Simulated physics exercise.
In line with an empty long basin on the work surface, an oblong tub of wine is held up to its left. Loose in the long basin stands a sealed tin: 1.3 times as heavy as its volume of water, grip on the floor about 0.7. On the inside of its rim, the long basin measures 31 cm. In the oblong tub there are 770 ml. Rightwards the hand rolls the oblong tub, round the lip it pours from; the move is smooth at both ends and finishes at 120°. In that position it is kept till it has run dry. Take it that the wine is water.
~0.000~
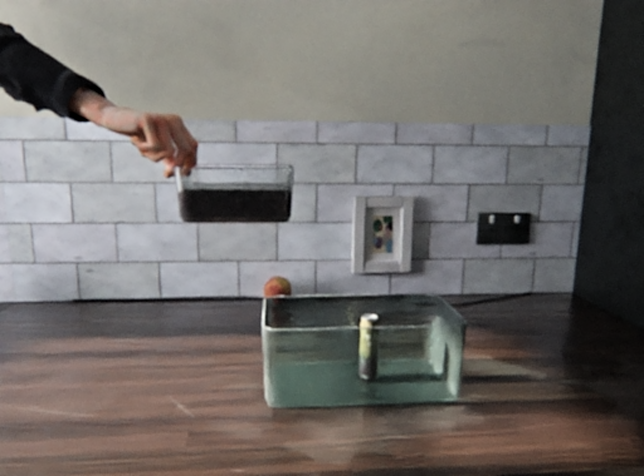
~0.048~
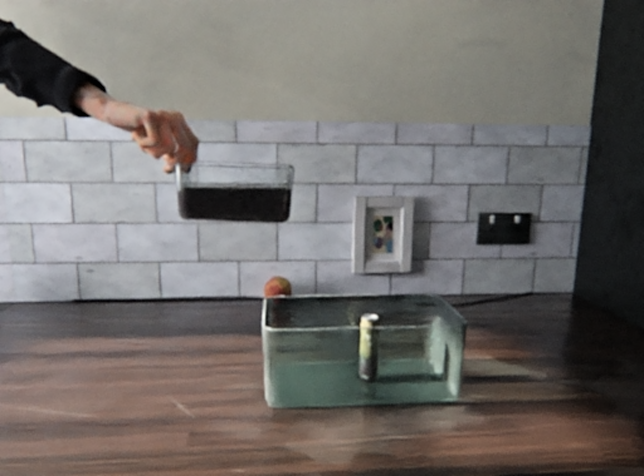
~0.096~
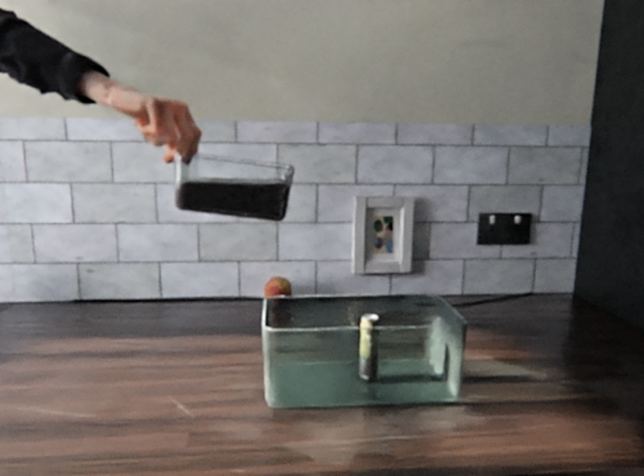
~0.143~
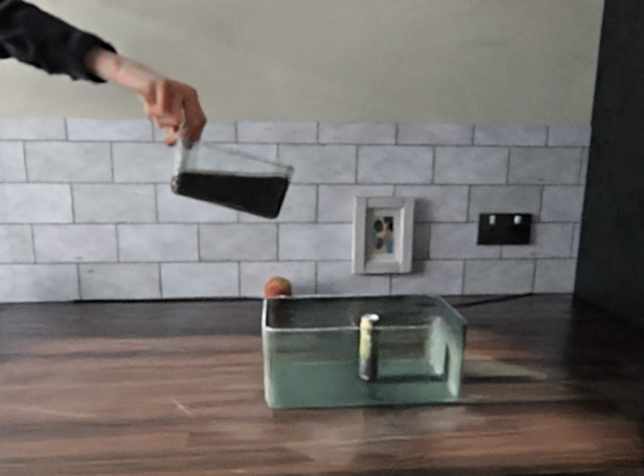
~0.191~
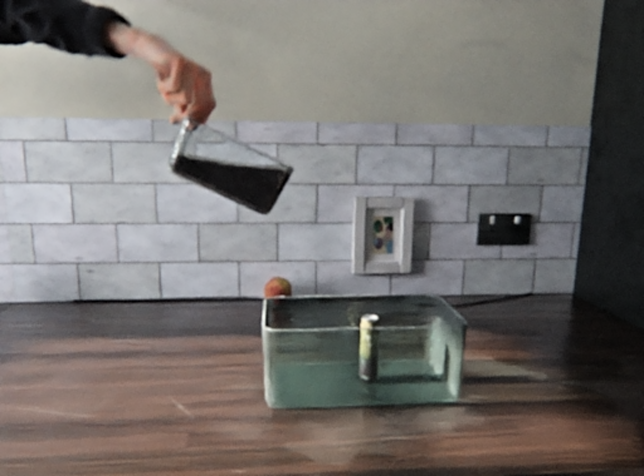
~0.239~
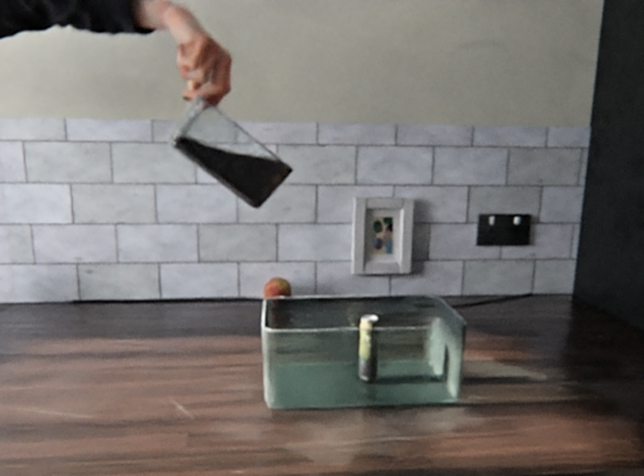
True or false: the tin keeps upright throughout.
True.
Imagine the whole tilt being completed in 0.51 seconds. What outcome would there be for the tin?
The tin would stay balanced.
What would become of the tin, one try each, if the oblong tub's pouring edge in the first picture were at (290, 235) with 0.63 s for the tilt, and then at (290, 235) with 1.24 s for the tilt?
Run one: It tumbles. Run two: It tumbles.
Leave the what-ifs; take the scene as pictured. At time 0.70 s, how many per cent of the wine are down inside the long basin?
I reckon close to 84 per cent.
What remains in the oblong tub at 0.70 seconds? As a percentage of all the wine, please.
About 0 per cent.
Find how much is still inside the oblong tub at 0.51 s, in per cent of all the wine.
Fraction remaining: Approx. 24 per cent.
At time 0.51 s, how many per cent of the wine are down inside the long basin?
Close to 2 in a hundred.
By 0.51 s the tilt is 109° and 24 per cent is still to pour; the tin stands where it began.
By 0.70 s the tilt is 120° and 0 per cent is still to pour; the tin stands where it began.
By 0.91 s the tilt is 120° and 0 per cent is still to pour; the tin stands where it began.
By 1.13 s the tilt is 120° and 0 per cent is still to pour; the tin stands where it began.
At rest the tin stands where it began.
